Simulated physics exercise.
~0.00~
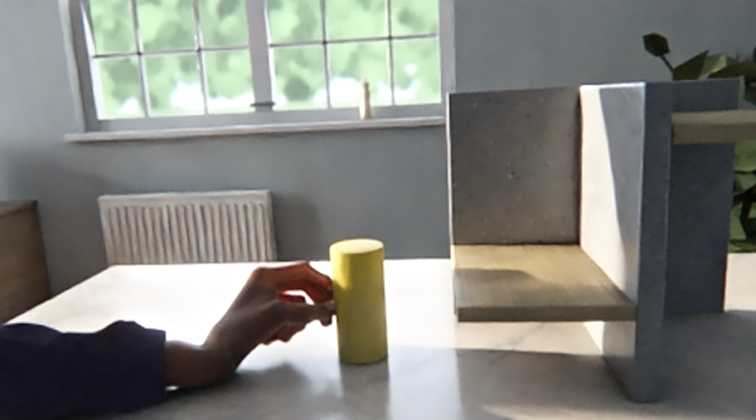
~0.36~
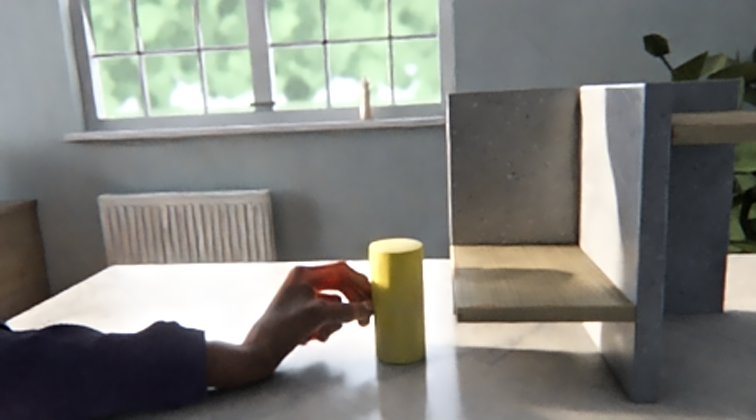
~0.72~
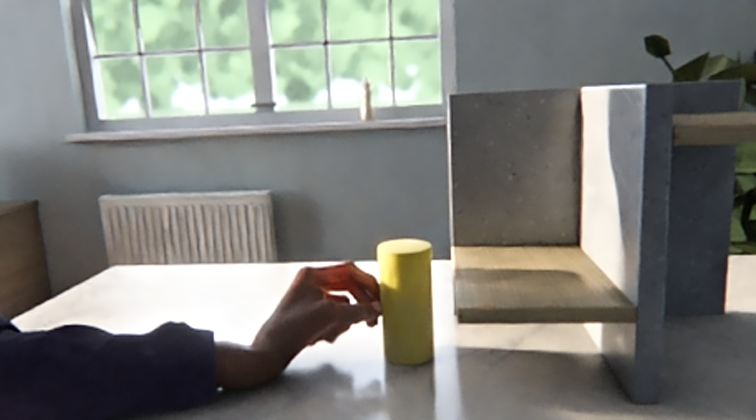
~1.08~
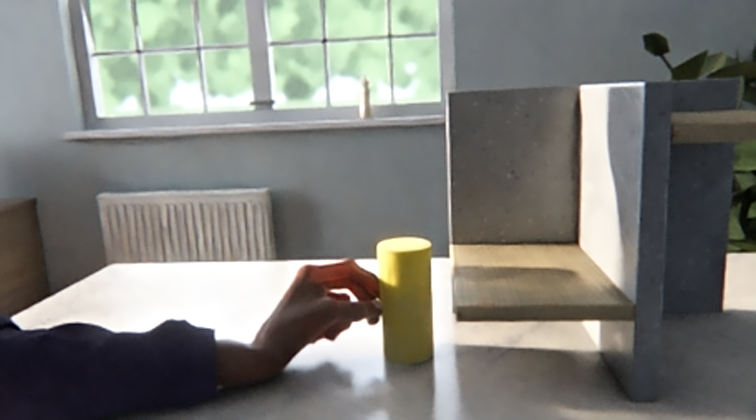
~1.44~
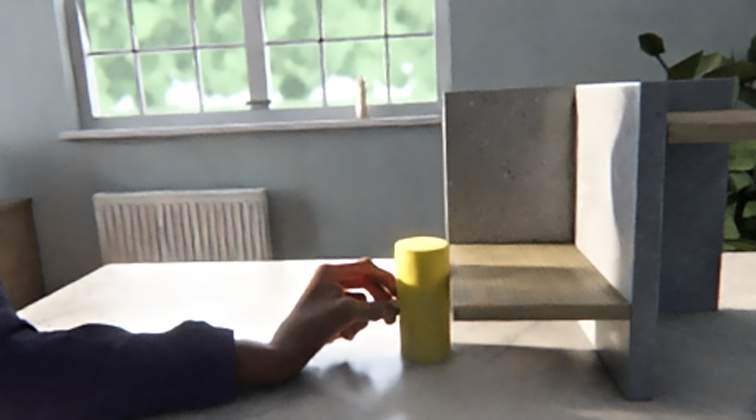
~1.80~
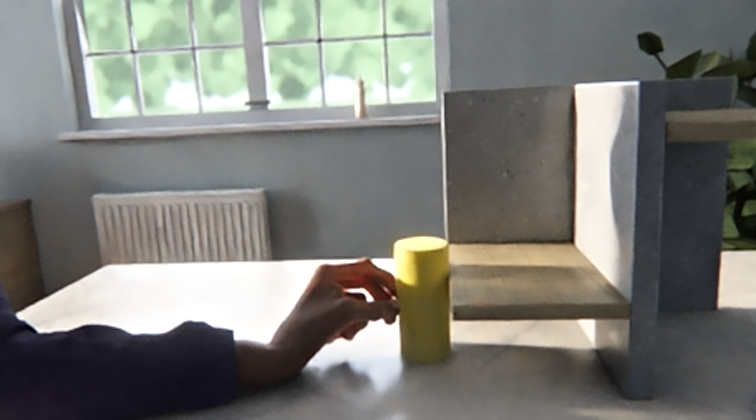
In a grey-walled room with a bright window and a white radiator, a slightly swaying handheld view looks across a pale tabletop from the front. A hand in a dark sleeve reaches in from the left, its fingers against an upright yellow candle, while a grey stand with a low wooden shelf stands to the right. The hand pushes the candle rightward across the table, then it pauses briefly just short of the shelf. It slides a little farther and stops at the shelf's edge, too tall to go under, still upright with the hand behind it.
